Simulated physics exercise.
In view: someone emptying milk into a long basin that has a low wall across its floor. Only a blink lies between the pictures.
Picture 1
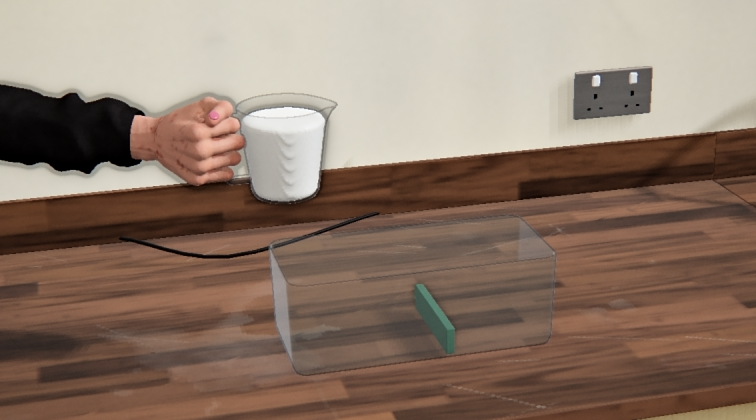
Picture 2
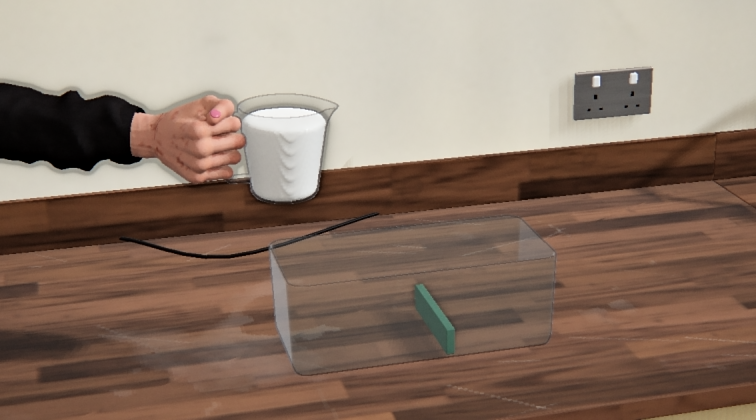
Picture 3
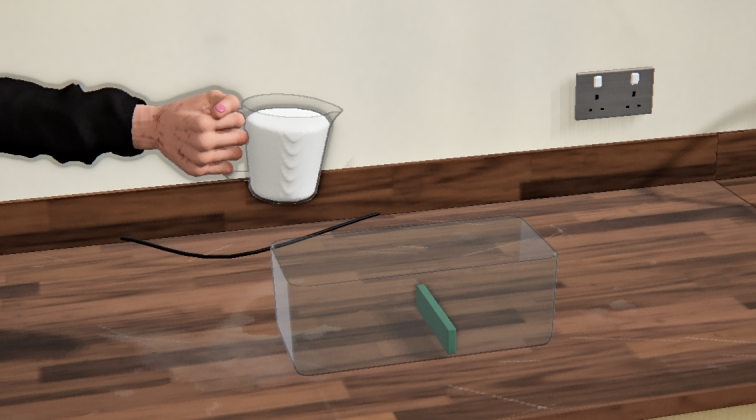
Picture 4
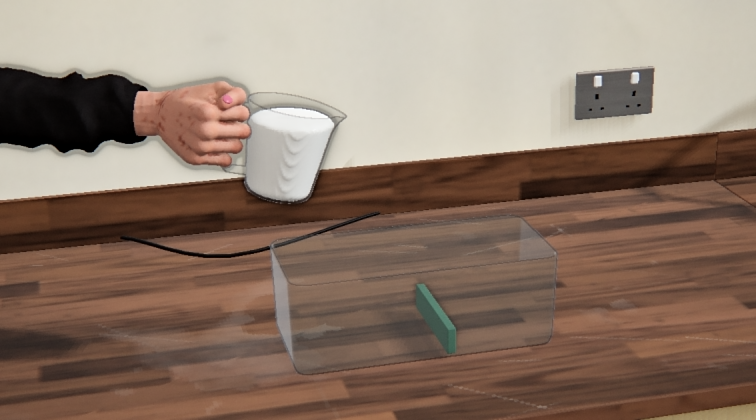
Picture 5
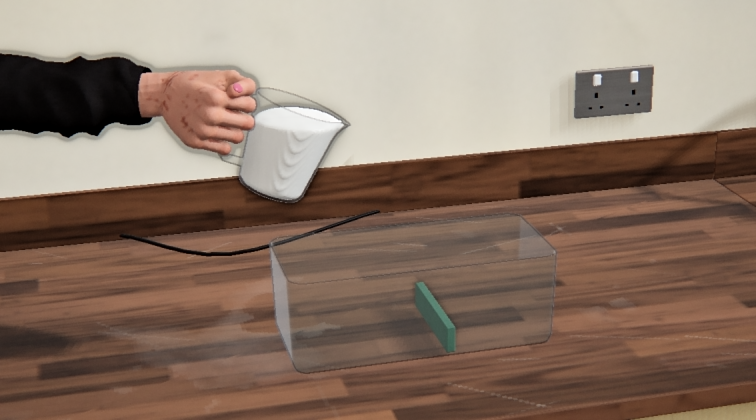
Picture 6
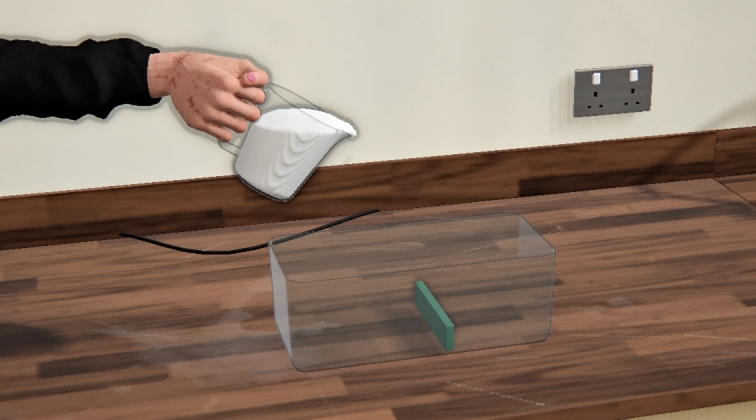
At first, a hand in a black sleeve holds a clear jug of milk upright above the left end of a long transparent basin with a low green wall across its floor. The hand then tilts the jug steadily to the right, and the milk reaches the lip.
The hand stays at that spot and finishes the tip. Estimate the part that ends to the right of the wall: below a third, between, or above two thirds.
It comes to not even a third.
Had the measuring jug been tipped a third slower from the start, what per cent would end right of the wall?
Some 10 per cent.
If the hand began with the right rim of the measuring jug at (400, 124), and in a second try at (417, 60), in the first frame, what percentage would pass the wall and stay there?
In turn 60 and 85 in a hundred.
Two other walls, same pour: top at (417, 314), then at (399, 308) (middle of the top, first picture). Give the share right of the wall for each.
Near 20 % and 30 %.
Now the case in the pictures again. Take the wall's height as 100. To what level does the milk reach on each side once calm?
Left: 50 %. Right: 10 %.
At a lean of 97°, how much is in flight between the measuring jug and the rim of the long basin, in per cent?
Some 30 per cent.
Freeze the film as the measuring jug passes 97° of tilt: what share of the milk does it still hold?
Roughly 45 in a hundred.
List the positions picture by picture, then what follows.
The first frame shows tilt 0°; pouring edge (337, 102); surface from (240, 122) to (323, 114); the long basin's rim runs from (278, 265) to (538, 235); the wall's top is at (434, 307).
The second frame shows tilt 1°; pouring edge (338, 104); surface from (242, 121) to (325, 115).
The third frame shows tilt 6°; pouring edge (343, 108); surface from (245, 120) to (328, 116).
The fourth frame shows tilt 13°; pouring edge (347, 114); surface from (249, 119) to (333, 118).
The fifth frame shows tilt 22°; pouring edge (351, 123); surface from (252, 121) to (342, 119).
The sixth frame shows tilt 33°; pouring edge (352, 134); surface from (249, 132) to (346, 128); 1 per cent is over the edge.
A moment on, the measuring jug is tipped on its side and 46 per cent is still to pour, 24 is left of the wall and 0 right of it.
Next, the measuring jug is tipped right over and 5 per cent is still to pour, 80 is left of the wall and 3 right of it.
Then the measuring jug is tipped right over and 0 per cent is still to pour, 88 is left of the wall and 9 right of it.
Later the measuring jug is tipped right over and 0 per cent is still to pour, 88 is left of the wall and 9 right of it.
At rest 88 per cent lies left of the wall, 9 right of it and 3 outside.
